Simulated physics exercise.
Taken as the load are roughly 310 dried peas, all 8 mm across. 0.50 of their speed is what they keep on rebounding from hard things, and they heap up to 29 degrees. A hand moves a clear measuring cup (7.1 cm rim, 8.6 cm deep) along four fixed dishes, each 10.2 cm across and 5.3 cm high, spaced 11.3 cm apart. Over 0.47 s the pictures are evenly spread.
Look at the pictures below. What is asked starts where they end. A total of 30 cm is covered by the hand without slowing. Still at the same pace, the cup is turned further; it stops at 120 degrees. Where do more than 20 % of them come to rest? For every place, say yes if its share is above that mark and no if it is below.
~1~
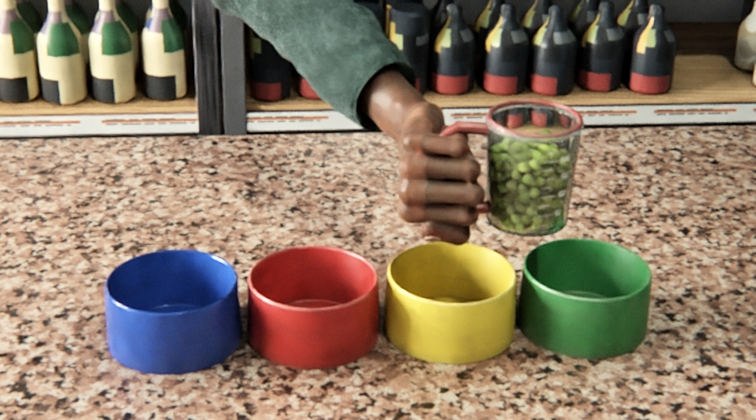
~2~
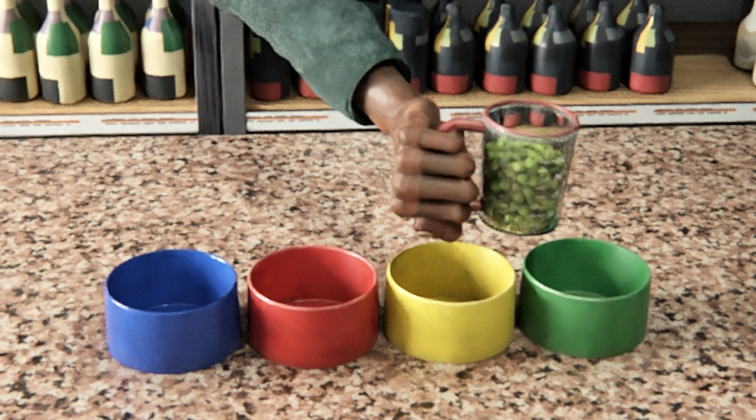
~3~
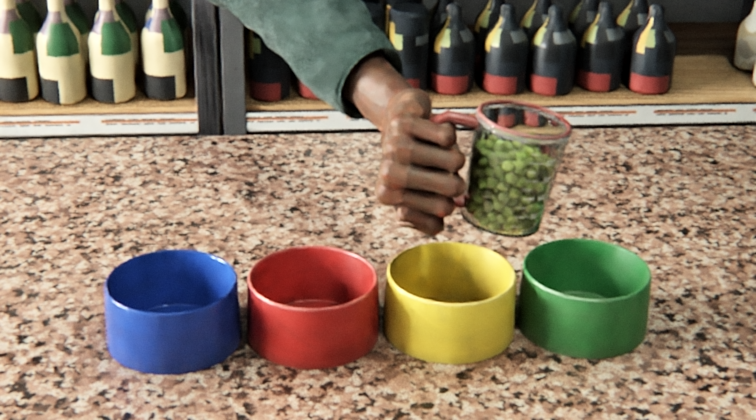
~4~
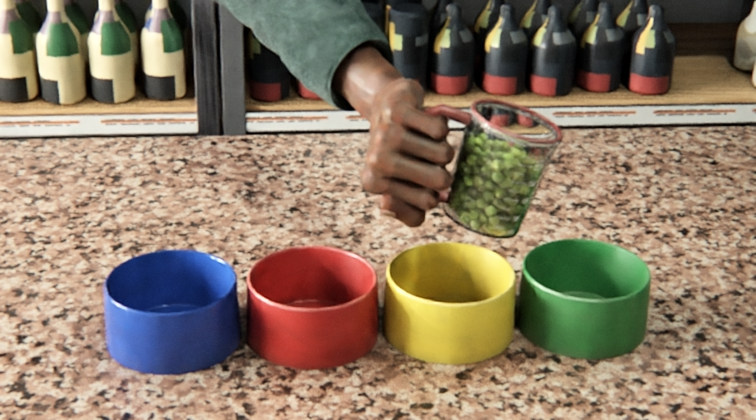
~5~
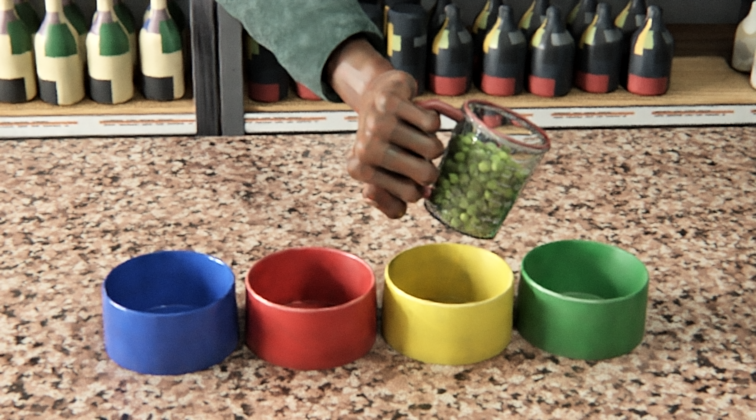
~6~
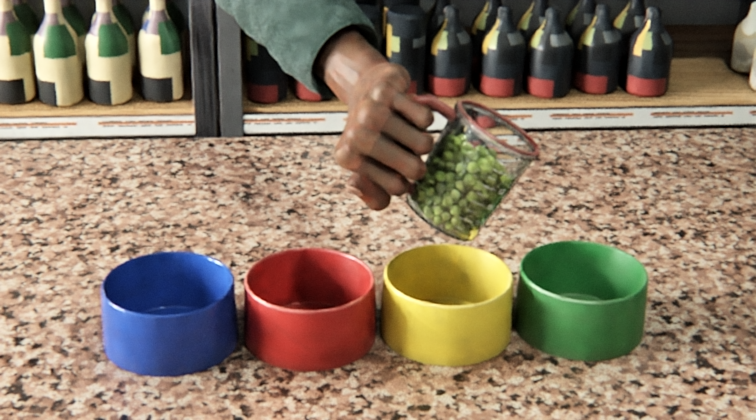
Red: Yes, blue: No, green: No, yellow: No, counter: No.
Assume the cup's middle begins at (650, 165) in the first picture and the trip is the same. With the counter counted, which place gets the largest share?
Top spot: Yellow.
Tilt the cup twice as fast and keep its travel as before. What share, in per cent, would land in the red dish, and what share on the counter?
In the red dish 0; on the counter 0.
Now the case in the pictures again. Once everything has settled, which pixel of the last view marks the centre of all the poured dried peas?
Estimated resting centre: Around (330, 319).
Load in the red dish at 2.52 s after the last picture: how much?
By that moment it's near 75 percent.
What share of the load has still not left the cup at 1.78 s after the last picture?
0 %.
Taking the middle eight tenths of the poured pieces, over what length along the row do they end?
Close to 13 centimetres along the dishes.
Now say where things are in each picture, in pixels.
In the first frame, cup at (531, 169), tilt 0 degrees, lip at (580, 117), moved 0.0 cm; middle of the pieces at (527, 185); green dish at (588, 268); yellow dish at (452, 273); red dish at (313, 277); blue dish at (172, 281).
In the second frame, cup at (525, 169), tilt 3 degrees, lip at (576, 119), moved 0.4 cm; middle of the pieces at (521, 185).
In the third frame, cup at (512, 169), tilt 9 degrees, lip at (568, 125), moved 1.4 cm; middle of the pieces at (507, 185).
In the fourth frame, cup at (498, 170), tilt 16 degrees, lip at (559, 132), moved 2.5 cm; middle of the pieces at (491, 185).
In the fifth frame, cup at (484, 171), tilt 22 degrees, lip at (548, 139), moved 3.6 cm; middle of the pieces at (475, 185).
In the sixth frame, cup at (469, 172), tilt 29 degrees, lip at (536, 147), moved 4.6 cm; middle of the pieces at (459, 186); green dish at (584, 271); yellow dish at (448, 275); red dish at (310, 279); blue dish at (168, 283).
Then, 1.07 s after the last picture, tilt 104 degrees; cup holds 90 %, yellow 5 %.
Then, 1.78 s after the last picture, tilt 120 degrees; cup holds 0 %, red 75 %, yellow 10 %.
Then, 2.52 s after the last picture, tilt 120 degrees; cup holds 0 %, red 75 %, yellow 10 %.
In the end, red 75 %, blue 0 %, green 0 %, yellow 10 %, counter 10 %.
